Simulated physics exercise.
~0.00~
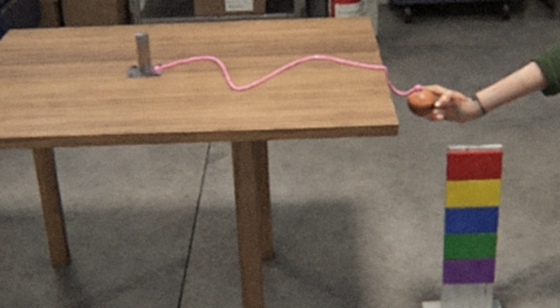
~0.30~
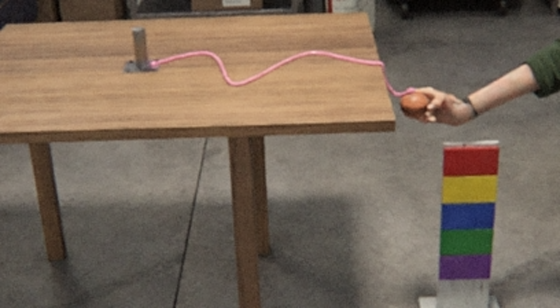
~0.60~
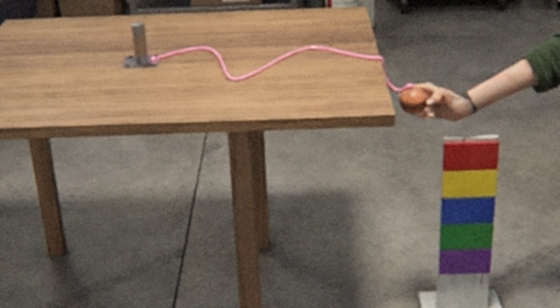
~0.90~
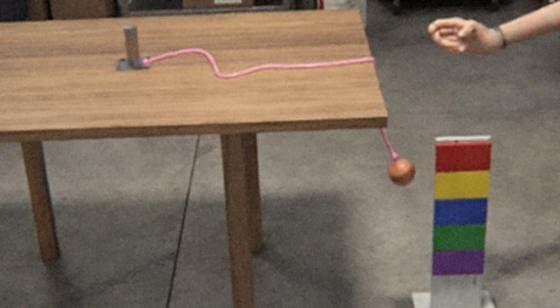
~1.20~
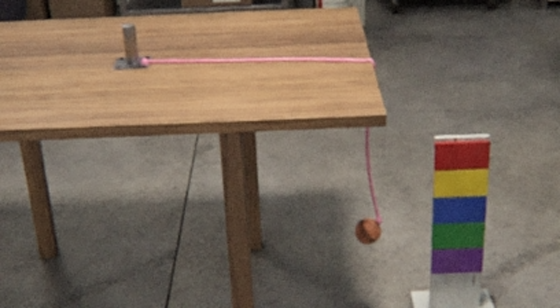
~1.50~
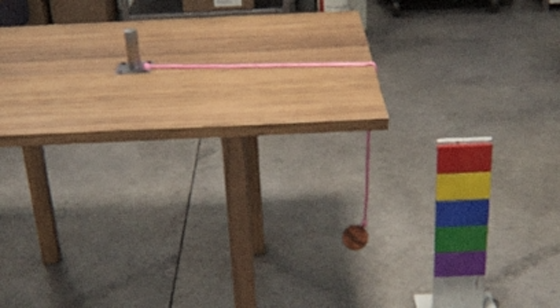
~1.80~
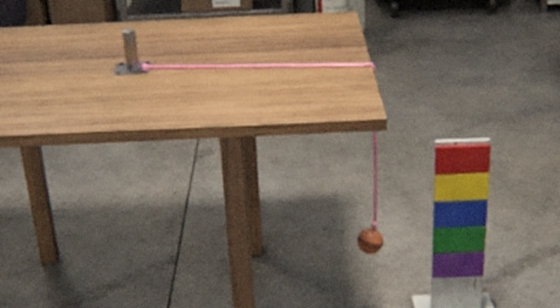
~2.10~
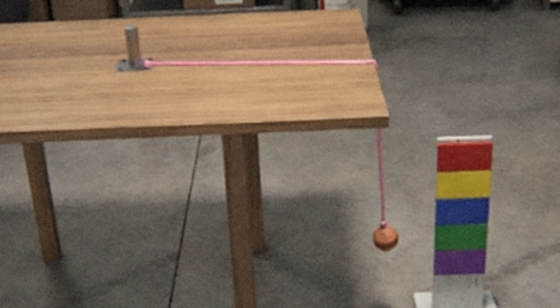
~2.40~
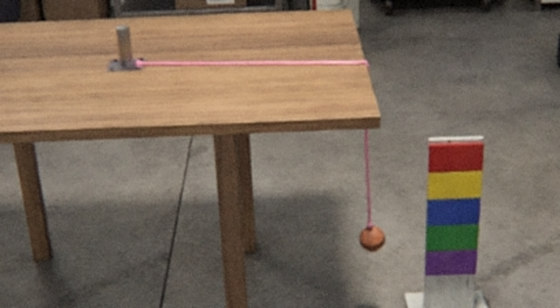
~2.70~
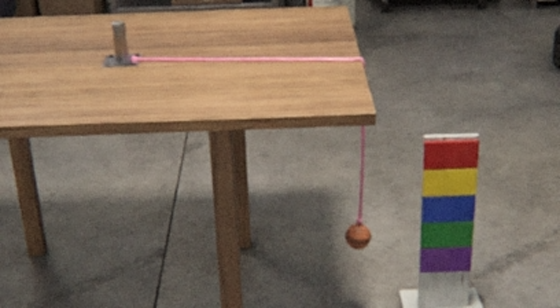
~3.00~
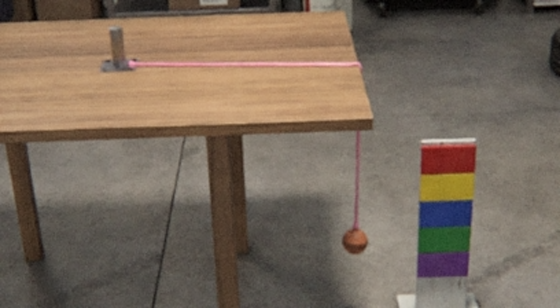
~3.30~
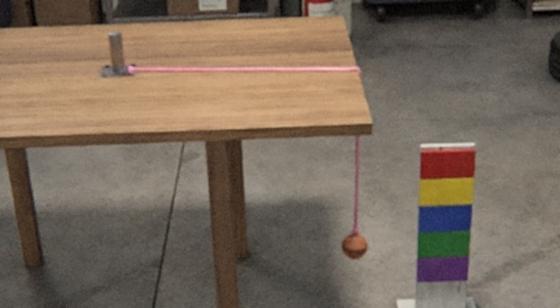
A hand reaches in from the right, holding an orange ball just past the edge of a wooden table, seen from the front and slightly above in a room with a grey concrete floor. A slack pink cord runs from the ball across the tabletop to a small metal post, and a board banded red, yellow, blue, green and purple stands at right. The hand lets go and withdraws as the ball drops, pulling the cord taut. The ball swings left, then right, then gently back, and finally hangs nearly still below the table edge, level with the green band.
